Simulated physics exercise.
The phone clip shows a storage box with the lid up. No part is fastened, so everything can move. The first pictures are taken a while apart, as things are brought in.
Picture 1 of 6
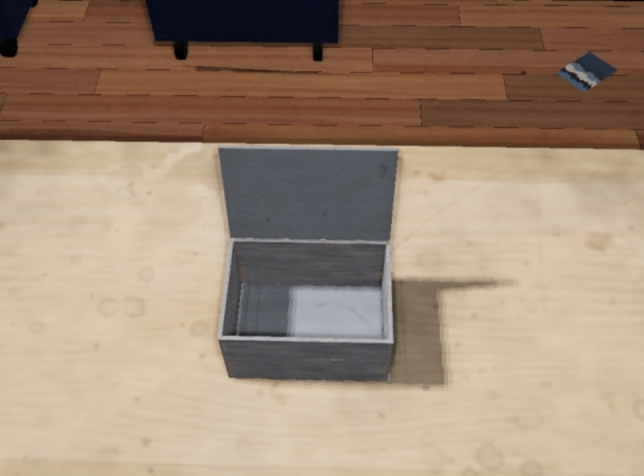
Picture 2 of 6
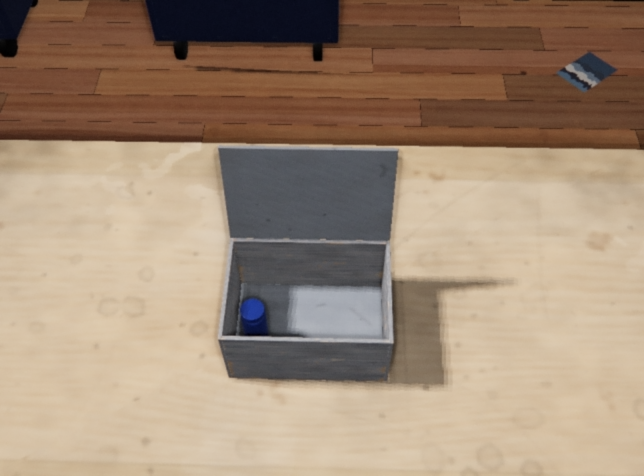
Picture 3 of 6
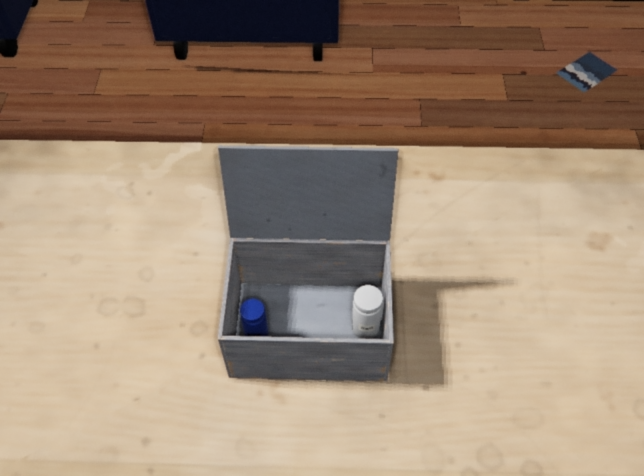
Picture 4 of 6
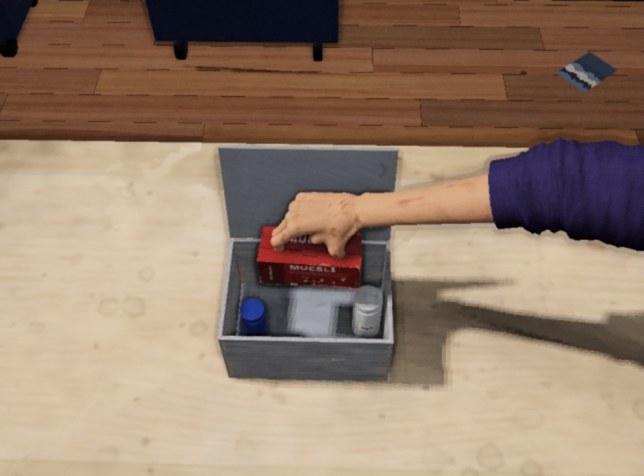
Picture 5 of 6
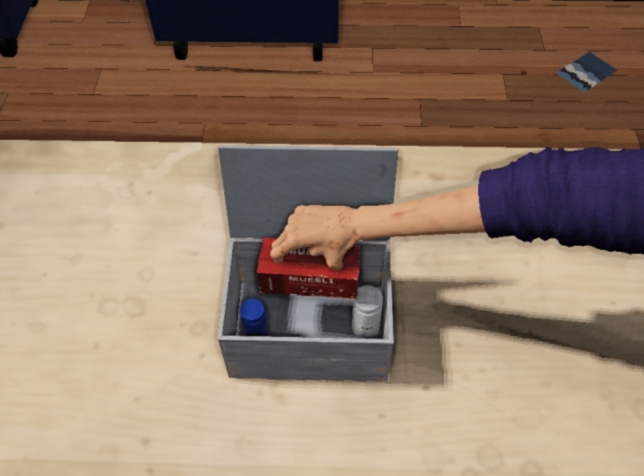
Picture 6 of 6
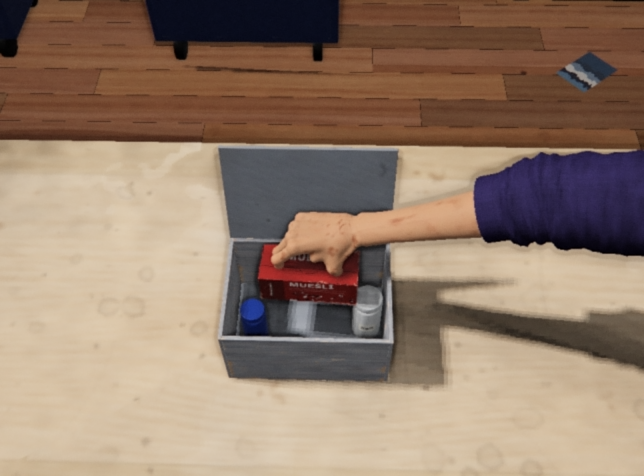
On a pale wooden tabletop, an open grey box sits empty until a blue shaker appears in its left side, followed by a white container on the right. A hand in a purple sleeve then reaches in from the right, holding a red muesli carton, and lowers it slightly into the back of the box.
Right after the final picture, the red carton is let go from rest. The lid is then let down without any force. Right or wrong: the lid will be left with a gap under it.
Wrong, it closes.
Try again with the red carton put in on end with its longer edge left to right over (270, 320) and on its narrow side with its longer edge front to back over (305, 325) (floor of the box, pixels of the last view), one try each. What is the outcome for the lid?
Try one: Lid down; try two: Lid down.
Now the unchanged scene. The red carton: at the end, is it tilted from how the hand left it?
Result: It remains as it was set.
Then, 1.00 s on from there, lid starting down; red carton shifted about its own width near (302, 314); white shaker shifted a little.
Then, 1.80 s on from there, lid 42° above the rim; red carton shifted about its own width near (302, 314); white shaker shifted a little.
In the end, lid shut; moved from the start, red carton; the other 2 unmoved. At the end, from the last picture's camera, red carton near (302, 314).
